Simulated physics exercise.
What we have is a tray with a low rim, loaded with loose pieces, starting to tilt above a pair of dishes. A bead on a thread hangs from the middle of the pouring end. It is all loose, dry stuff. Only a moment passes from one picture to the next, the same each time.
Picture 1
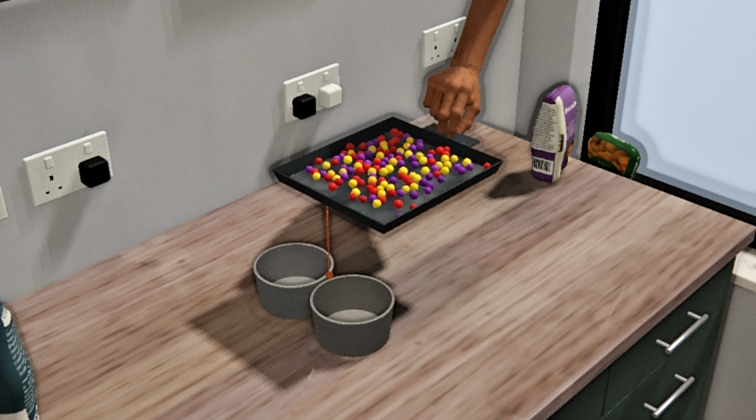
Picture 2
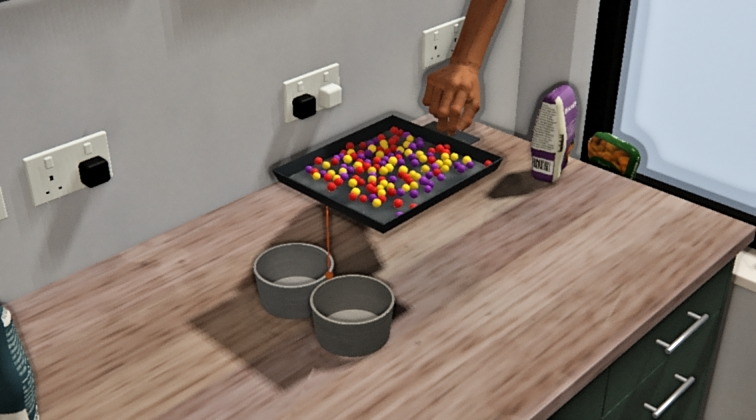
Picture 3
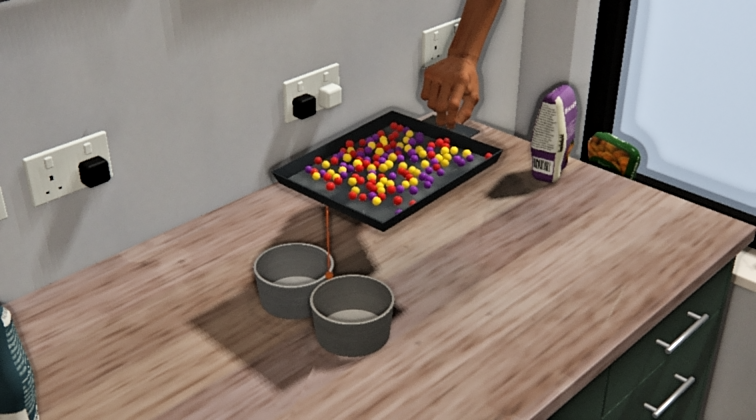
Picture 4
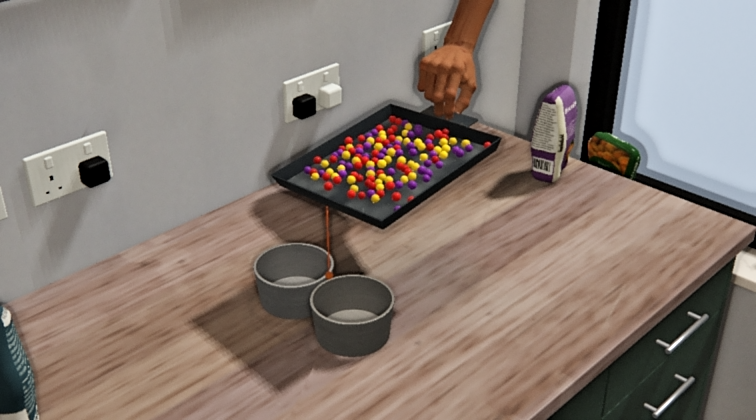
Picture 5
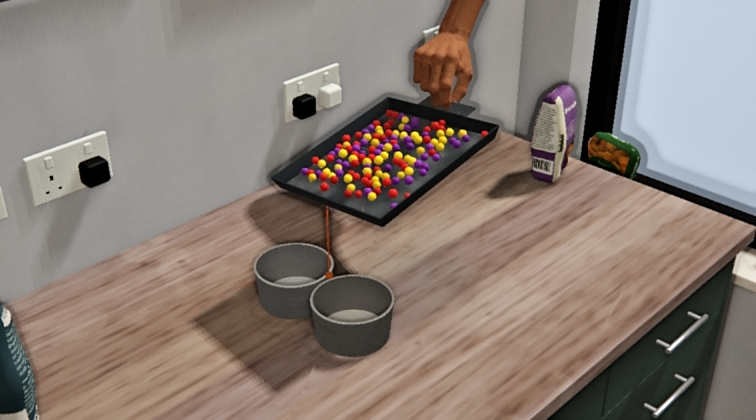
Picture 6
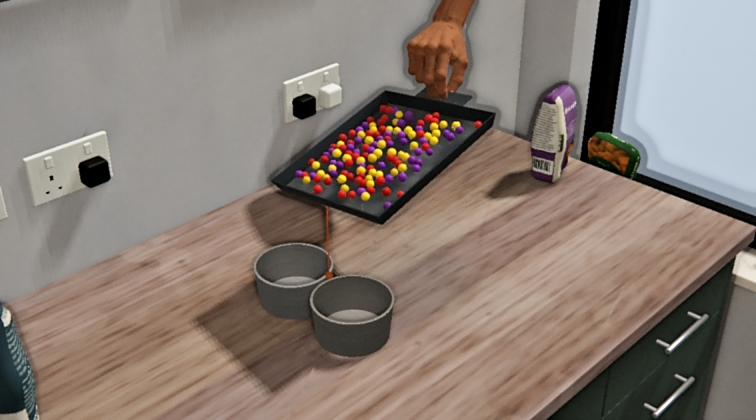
A dark tray of loose red, yellow and purple beads, gripped by a hand at its far end, hangs level above two grey dishes on a wooden counter. The hand gradually raises that end, tilting the tray toward its near left corner, and the beads begin shifting slightly leftward.
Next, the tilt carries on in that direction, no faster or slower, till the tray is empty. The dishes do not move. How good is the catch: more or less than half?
In the dishes lies over half of it.
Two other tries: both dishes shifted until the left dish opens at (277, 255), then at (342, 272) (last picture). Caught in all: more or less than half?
At the first place over half, at the second under half.
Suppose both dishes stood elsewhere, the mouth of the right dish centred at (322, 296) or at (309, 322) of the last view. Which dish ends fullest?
The first try: The dish on the left. The second: The left-hand dish.
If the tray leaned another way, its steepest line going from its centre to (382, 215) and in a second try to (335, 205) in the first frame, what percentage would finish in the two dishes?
About 30 and 30 per cent.
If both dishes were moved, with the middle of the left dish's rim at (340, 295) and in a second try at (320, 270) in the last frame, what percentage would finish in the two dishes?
In turn 0 and 10 in a hundred.
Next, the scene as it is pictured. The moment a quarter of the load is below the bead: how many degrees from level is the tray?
At about 65°.
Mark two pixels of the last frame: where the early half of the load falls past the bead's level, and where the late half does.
Early half (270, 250), late half (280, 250).
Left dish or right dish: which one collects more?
It is the left one.
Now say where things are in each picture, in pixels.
Corners of the pouring end near (279, 169) and (384, 221), level; middle of the load near (383, 166), round plastic beads; left dish near (265, 294); right dish near (323, 331); bead on its thread near (329, 275), in the first picture.
Corners of the pouring end near (279, 170) and (383, 221), level; middle of the load near (382, 165), in the second picture.
Corners of the pouring end near (278, 171) and (383, 219), tipped barely, lowest at the left corner; middle of the load near (382, 162), in the third picture.
Corners of the pouring end near (277, 174) and (381, 217), tipped a little, lowest at the left corner; middle of the load near (381, 157), in the fourth picture.
Corners of the pouring end near (277, 176) and (380, 215), tipped a little, lowest at the left corner; middle of the load near (377, 153), in the fifth picture.
Corners of the pouring end near (277, 179) and (378, 213), tipped clearly, lowest at the left corner; middle of the load near (371, 151), the whole lot on the move; left dish near (265, 294); right dish near (323, 331), in the sixth picture.
Shortly afterwards, tray tipped steeply; near two thirds on the tray; a little in the left dish; a little outside both; a little in the air.
Next, tray tipped past a quarter turn; only a few on the tray; the bulk in the left dish; near a quarter outside both; only a few in the air.
Some moments later, tray tipped past a quarter turn; the bulk in the left dish; near a quarter outside both.
In the end, tray tipped past a quarter turn; none at all in the right dish; the bulk in the left dish; near a quarter outside both.
